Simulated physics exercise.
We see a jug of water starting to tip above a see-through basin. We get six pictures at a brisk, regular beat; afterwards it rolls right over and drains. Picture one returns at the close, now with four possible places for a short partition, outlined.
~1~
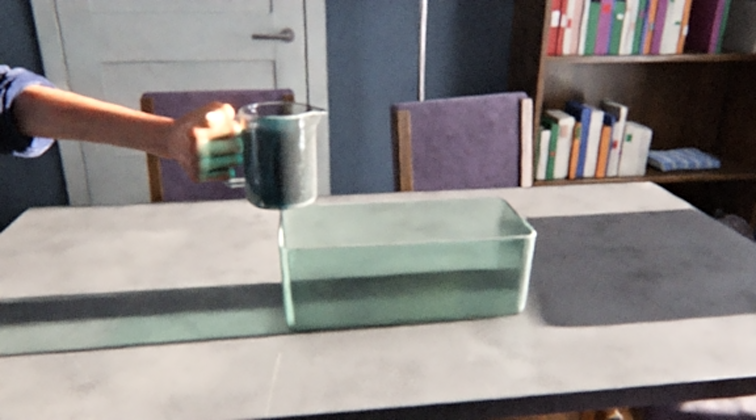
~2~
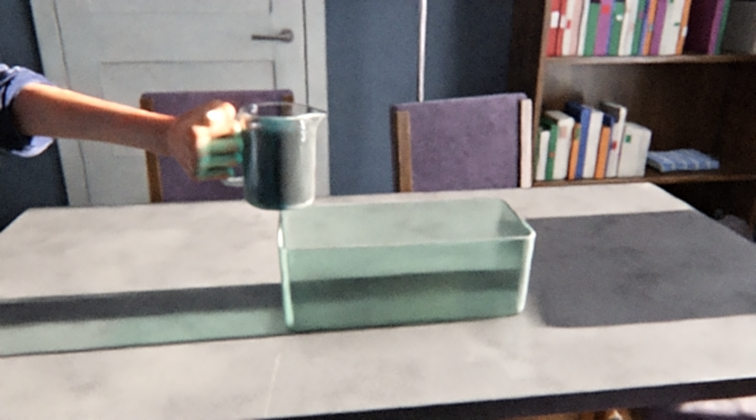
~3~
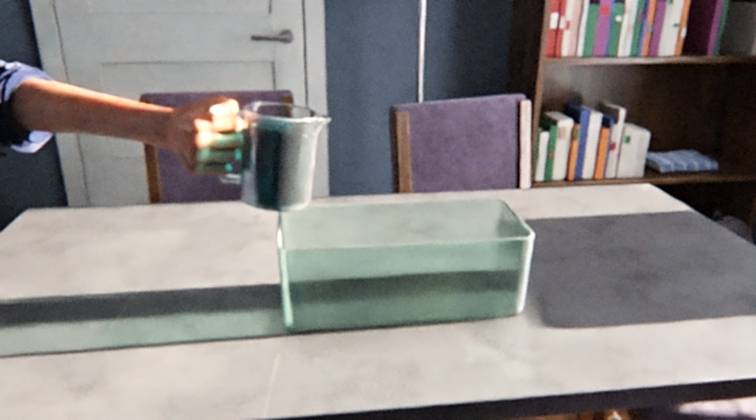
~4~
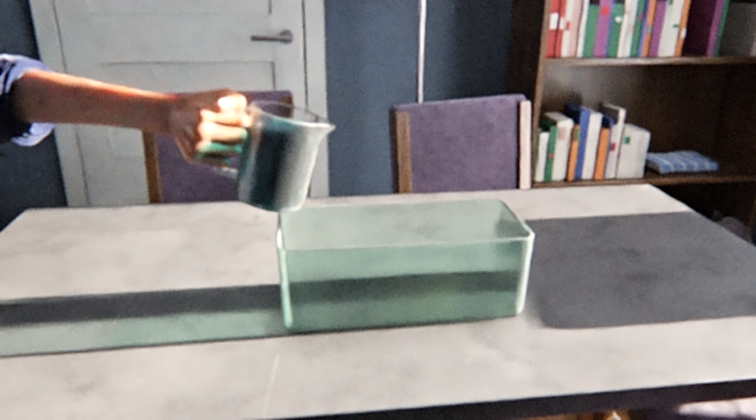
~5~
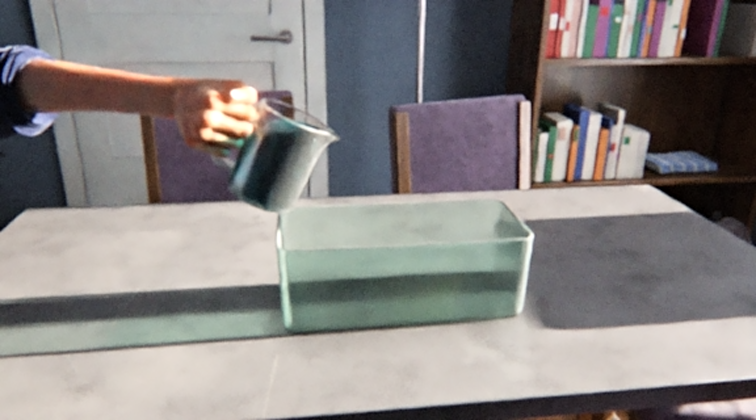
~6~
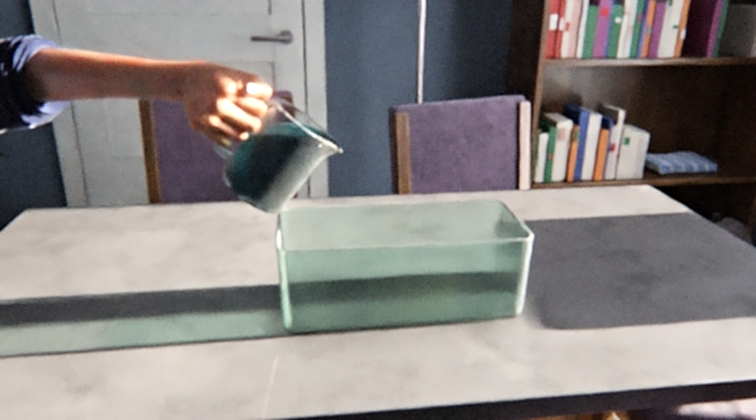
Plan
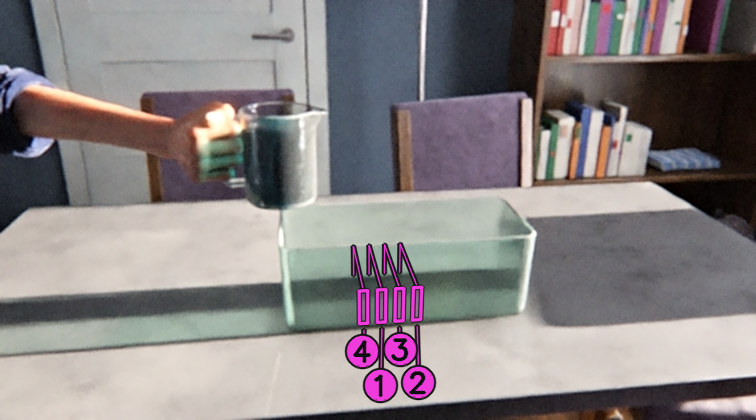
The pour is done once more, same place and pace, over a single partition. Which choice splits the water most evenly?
It is 1.
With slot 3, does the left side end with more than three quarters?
Yes.
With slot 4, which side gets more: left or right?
More ends on the right.
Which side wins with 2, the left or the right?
The left side.
On the marked copy, 1 at (381, 328); 2 at (417, 326); 3 at (399, 327); 4 at (364, 329).
With 1, about 51 % ends left of the wall and 48 % right of it.
With 2, about 94 % ends left of the wall and 4 % right of it.
With 3, about 92 % ends left of the wall and 7 % right of it.
With 4, about 11 % ends left of the wall and 88 % right of it.
